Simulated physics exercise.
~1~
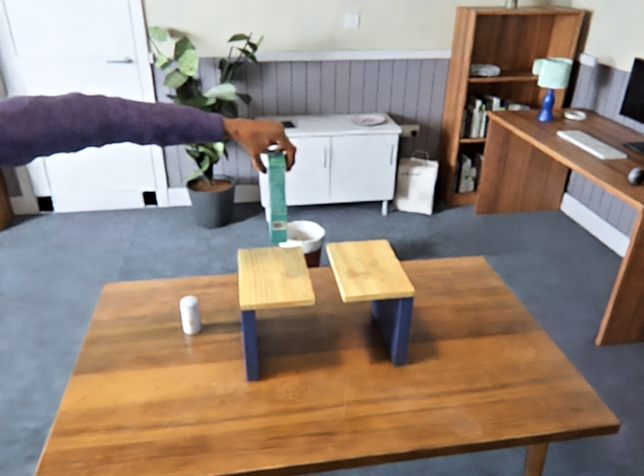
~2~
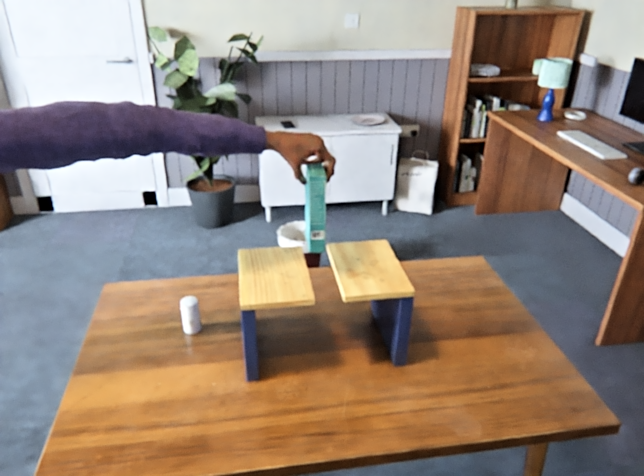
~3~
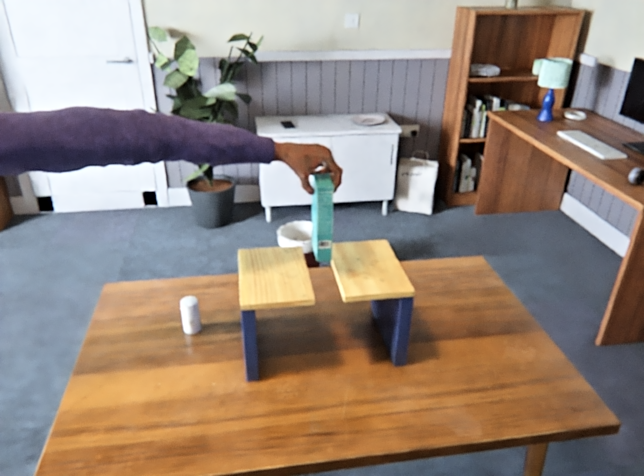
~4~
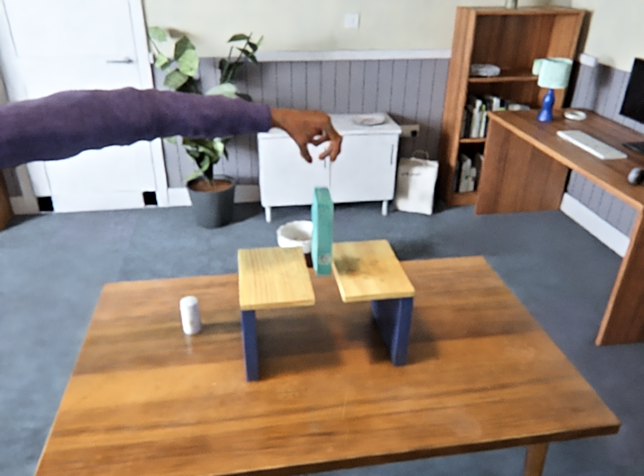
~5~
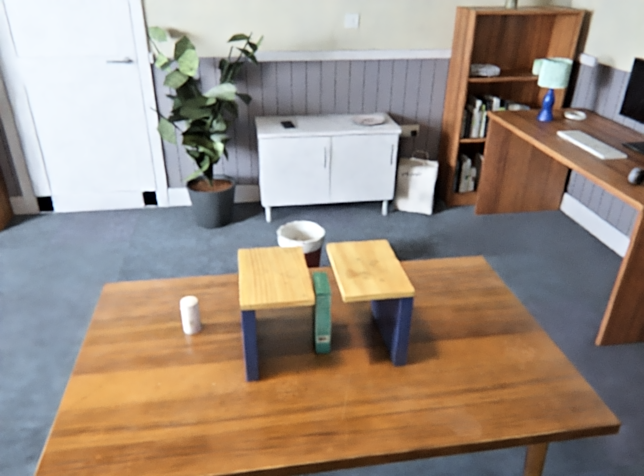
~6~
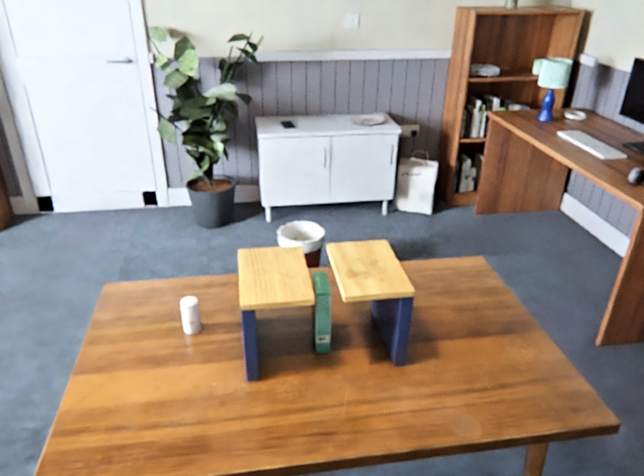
A hand held a turquoise packet upright above the gap between two wooden ledges, moved it right and lowered it, then let go. The packet dropped through and ended up standing on the table between them, while the white shaker stayed put.
